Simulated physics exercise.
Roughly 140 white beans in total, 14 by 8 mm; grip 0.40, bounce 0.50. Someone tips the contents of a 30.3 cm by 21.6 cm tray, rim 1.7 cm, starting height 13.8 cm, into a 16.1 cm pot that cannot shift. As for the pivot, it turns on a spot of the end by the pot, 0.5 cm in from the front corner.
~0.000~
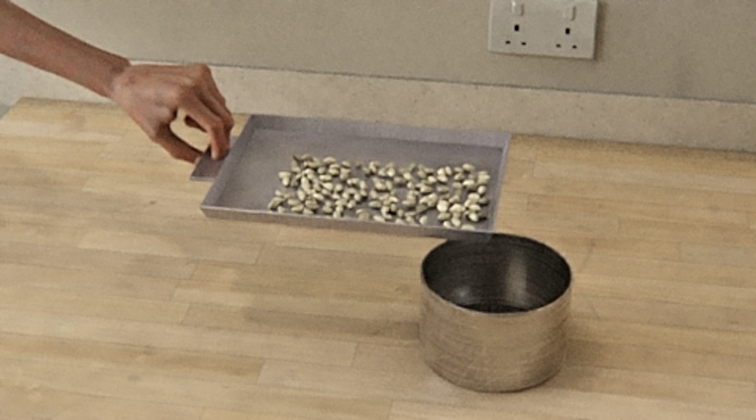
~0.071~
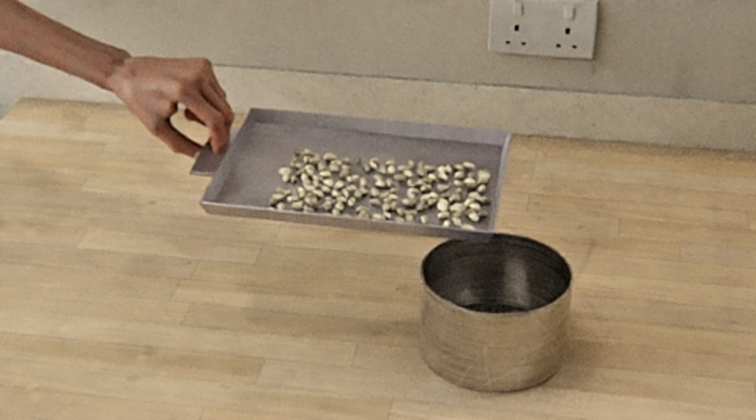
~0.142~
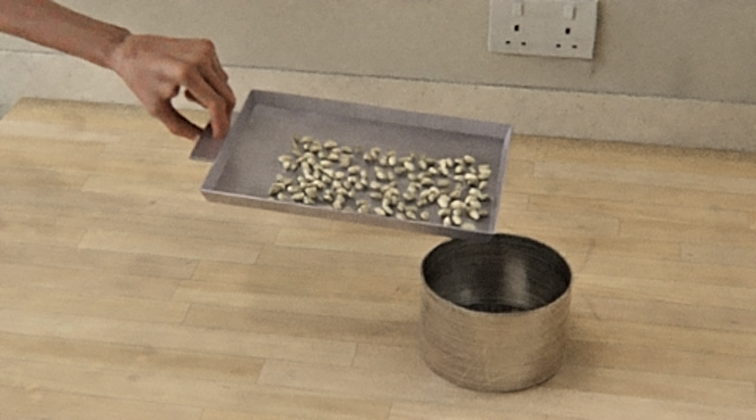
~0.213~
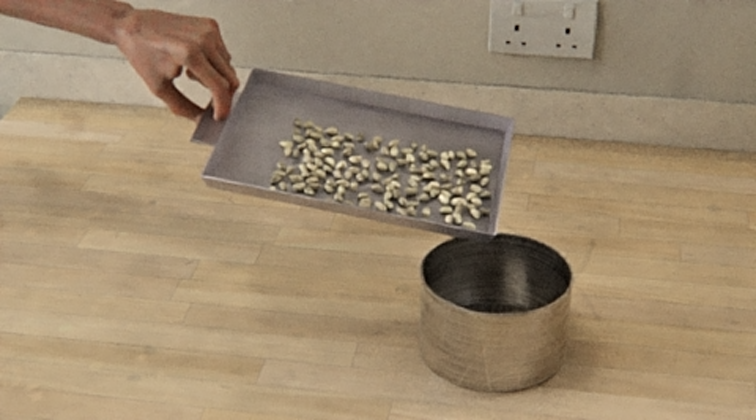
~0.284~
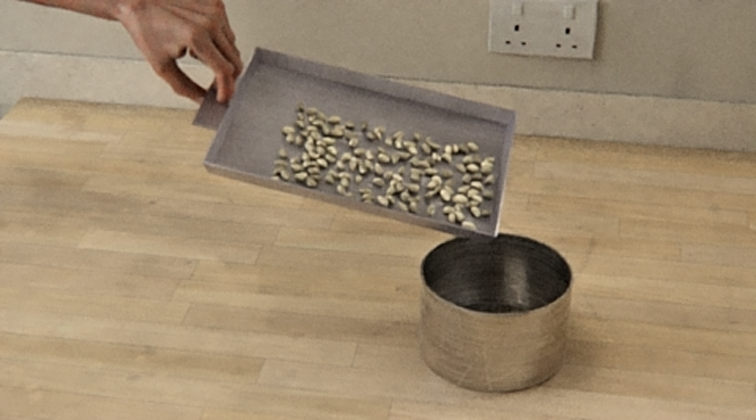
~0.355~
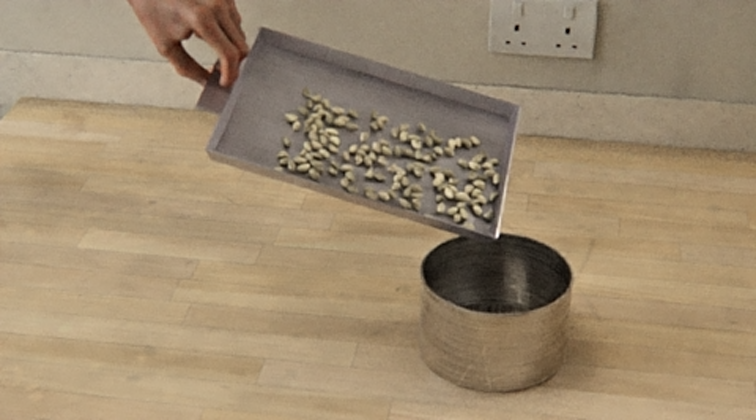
A shallow grey tray of pale beans starts out level, its right end above the rim of a round metal pot on a wooden worktop. A hand gripping the left end then lifts it steadily, slanting the tray down toward the right, while the beans remain scattered across it.
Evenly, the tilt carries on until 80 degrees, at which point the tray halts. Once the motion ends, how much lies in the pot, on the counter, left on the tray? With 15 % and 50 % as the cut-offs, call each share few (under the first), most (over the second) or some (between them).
My estimate: Pot: Most, counter: Few, left on the tray: Few.
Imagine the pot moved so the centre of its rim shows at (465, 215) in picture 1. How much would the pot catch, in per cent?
Something like 0 per cent would settle in it.
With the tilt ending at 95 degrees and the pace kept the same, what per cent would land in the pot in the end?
Result: Close to 100 %.
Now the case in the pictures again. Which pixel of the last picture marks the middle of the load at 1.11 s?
Near pixel (496, 221).
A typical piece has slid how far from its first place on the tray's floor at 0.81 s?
8 cm.
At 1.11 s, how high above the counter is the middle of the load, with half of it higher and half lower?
Some 16 cm above the counter.
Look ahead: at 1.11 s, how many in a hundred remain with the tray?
Roughly 70 per cent.
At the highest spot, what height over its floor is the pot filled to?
My guess is around 2.5 centimetres.
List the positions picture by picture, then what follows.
In the first frame, tray tilt 0 degrees, front corners at (207, 204) and (488, 228); middle of the pieces at (375, 196); pot at (497, 271).
In the second frame, tray tilt 1 degrees, front corners at (207, 200) and (488, 229); middle of the pieces at (375, 193).
In the third frame, tray tilt 5 degrees, front corners at (207, 187) and (489, 229), lowest corner right front; middle of the pieces at (375, 186).
In the fourth frame, tray tilt 10 degrees, front corners at (208, 174) and (490, 230), lowest corner right front; middle of the pieces at (376, 177).
In the fifth frame, tray tilt 14 degrees, front corners at (210, 160) and (491, 231), lowest corner right front; middle of the pieces at (378, 169).
In the sixth frame, tray tilt 19 degrees, front corners at (213, 147) and (492, 232), lowest corner right front; middle of the pieces at (382, 162); pot at (497, 271). Its pace works out near 65 degrees a second.
Then, at 0.81 s, tilt 48 degrees; the tray holds 100 %, the pot 0 %.
After 1.11 s, tilt 68 degrees; the tray holds 70 %, the pot 20 %.
After 1.51 s, tilt 80 degrees; the tray holds 5 %, the pot 95 %.
At rest (2.3 s), pot 100 %, counter 0 %, tray 0 %.
